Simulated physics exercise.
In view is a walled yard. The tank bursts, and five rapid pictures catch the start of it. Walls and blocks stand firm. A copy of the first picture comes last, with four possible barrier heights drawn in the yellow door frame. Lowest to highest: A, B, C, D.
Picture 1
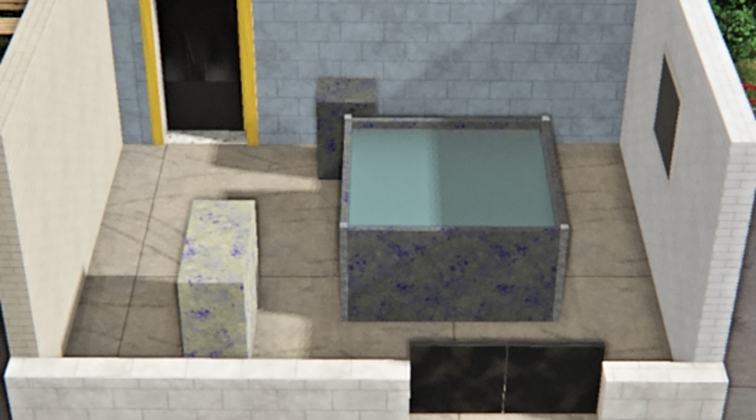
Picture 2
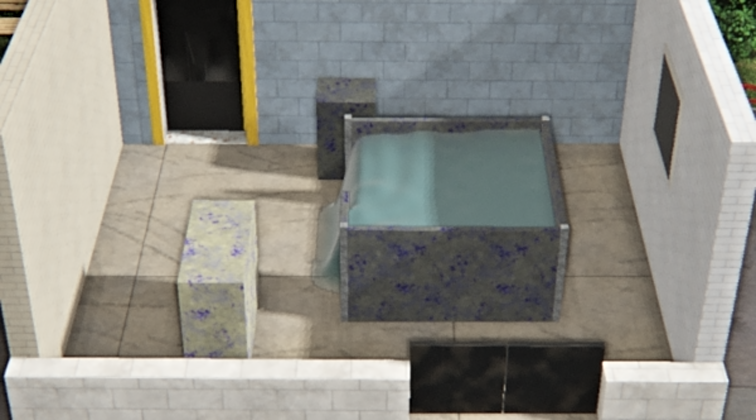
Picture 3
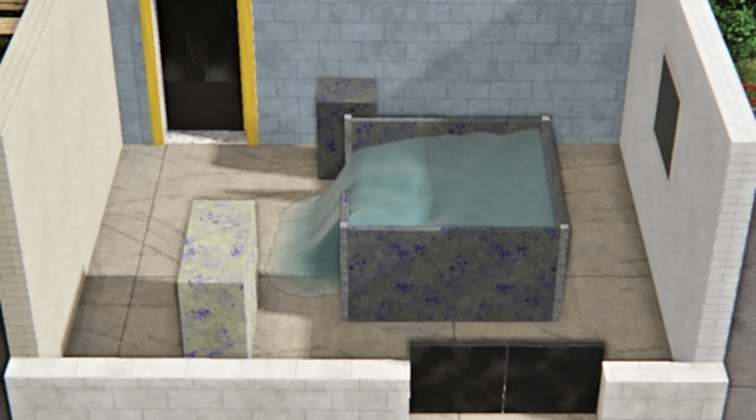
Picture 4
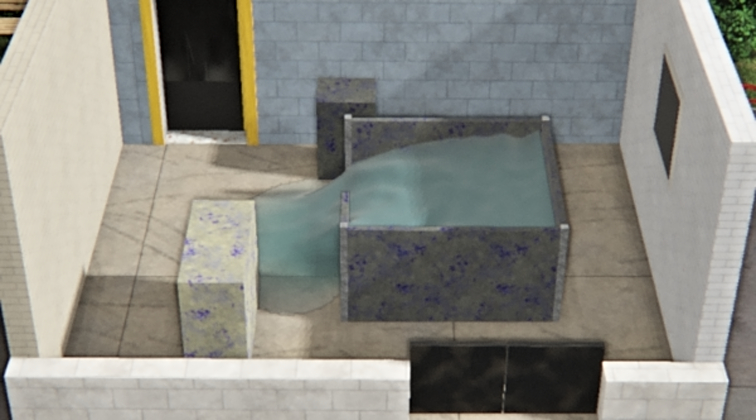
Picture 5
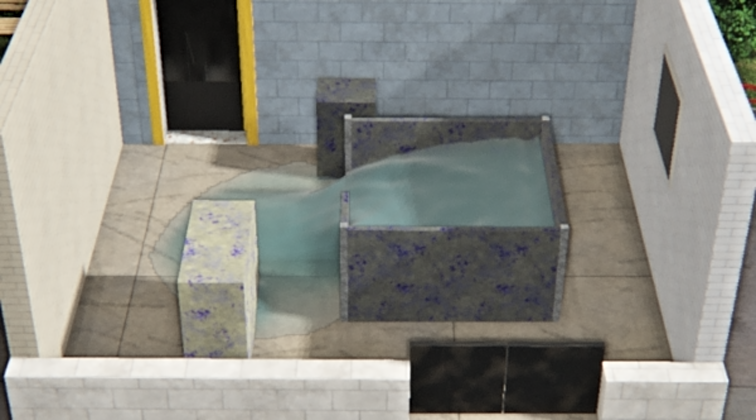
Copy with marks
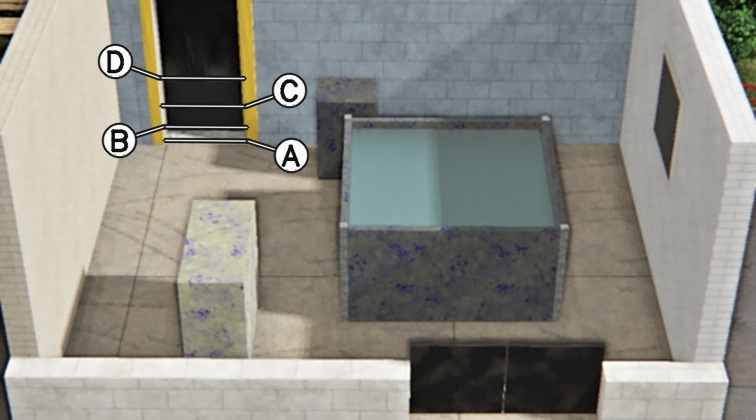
A walled yard with a blue-grey block back wall, pale side walls and a stone-slab floor is seen from above by a still camera. A large dark, purple-flecked tank of blue-green water stands right of centre, with a pale speckled block to its left, a darker one behind, a yellow-framed doorway at back left and a shut black gate in front. Water pours from the tank's left side, reaches the pale block and spreads around it across the floor.
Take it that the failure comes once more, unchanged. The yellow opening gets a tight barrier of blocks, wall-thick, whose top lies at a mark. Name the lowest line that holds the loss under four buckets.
Take C.
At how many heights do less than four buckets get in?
Two of the four.
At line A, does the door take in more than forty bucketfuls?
Yes, it does.
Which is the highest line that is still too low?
B it is.
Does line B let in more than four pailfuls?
Yes, that goes wrong.
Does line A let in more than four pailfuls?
Yes, that goes wrong.
On the marked copy, A at (206, 140); B at (205, 127); C at (203, 106); D at (201, 78); from the bottom up A, B, C, D.
With A, dozens of bucketfuls pour in.
With B, about 12 bucketfuls get in.
With C, a splash gets over, under a bucket.
With D, nothing gets over.
